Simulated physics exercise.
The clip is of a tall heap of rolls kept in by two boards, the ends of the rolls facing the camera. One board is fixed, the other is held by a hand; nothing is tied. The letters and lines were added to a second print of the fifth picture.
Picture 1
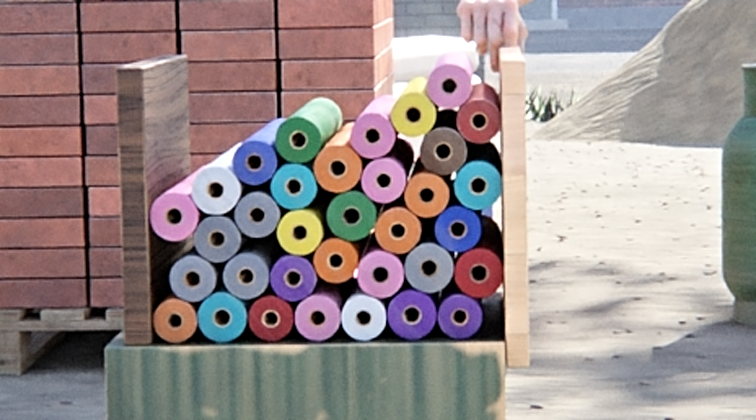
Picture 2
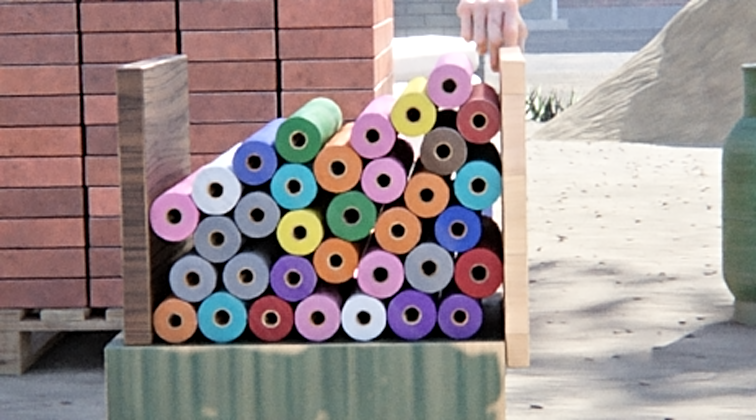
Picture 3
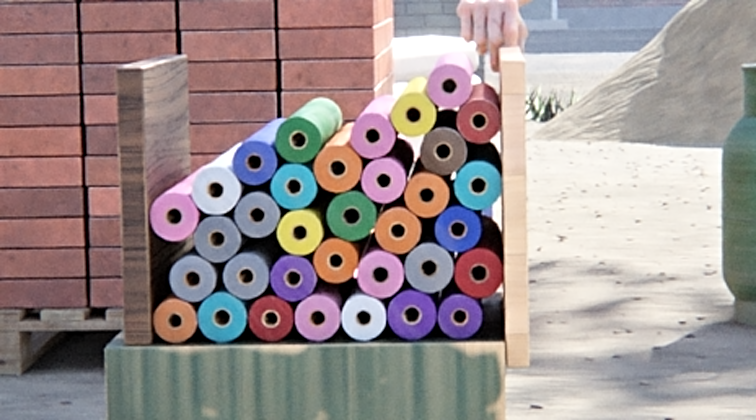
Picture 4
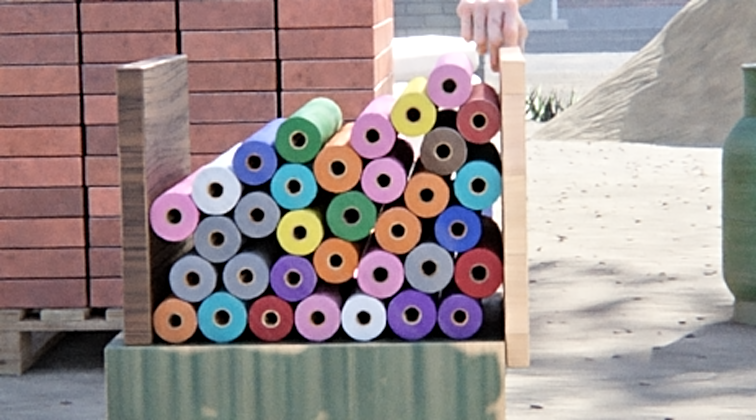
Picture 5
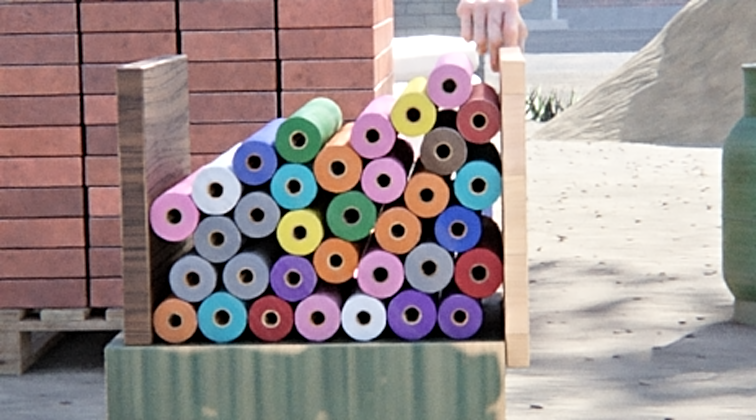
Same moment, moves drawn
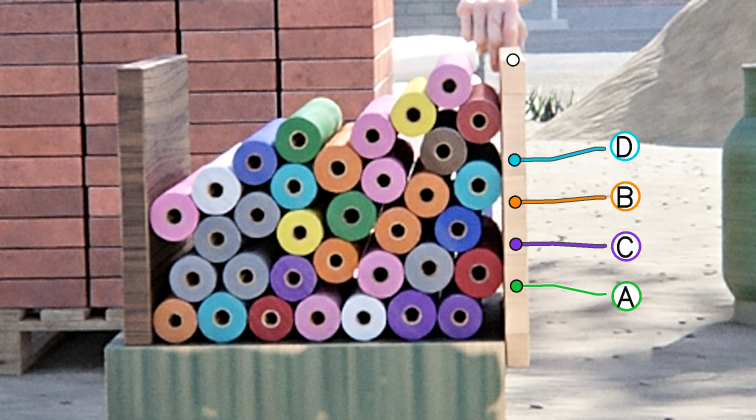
A big pile of colorful rolls sat stacked between two upright wooden boards, their round ends facing out, while a hand rested at the top of the right board and nothing noticeably moved.
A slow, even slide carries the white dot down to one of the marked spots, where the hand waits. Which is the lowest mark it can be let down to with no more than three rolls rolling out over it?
Mark B is as low as it can go.
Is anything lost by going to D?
At D: No.
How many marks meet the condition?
The number is two.
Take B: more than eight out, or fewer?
Fewer than eight.
On the copy, A at (517, 286); B at (516, 202); C at (516, 244); D at (515, 160); the white dot at (513, 60).
On B. First, top of the board (502, 127).
Then, top of the board (503, 201).
Finally, top of the board (503, 201), two out over the board.
By contrast, A four out over the board; C four out over the board; D none out over the board.
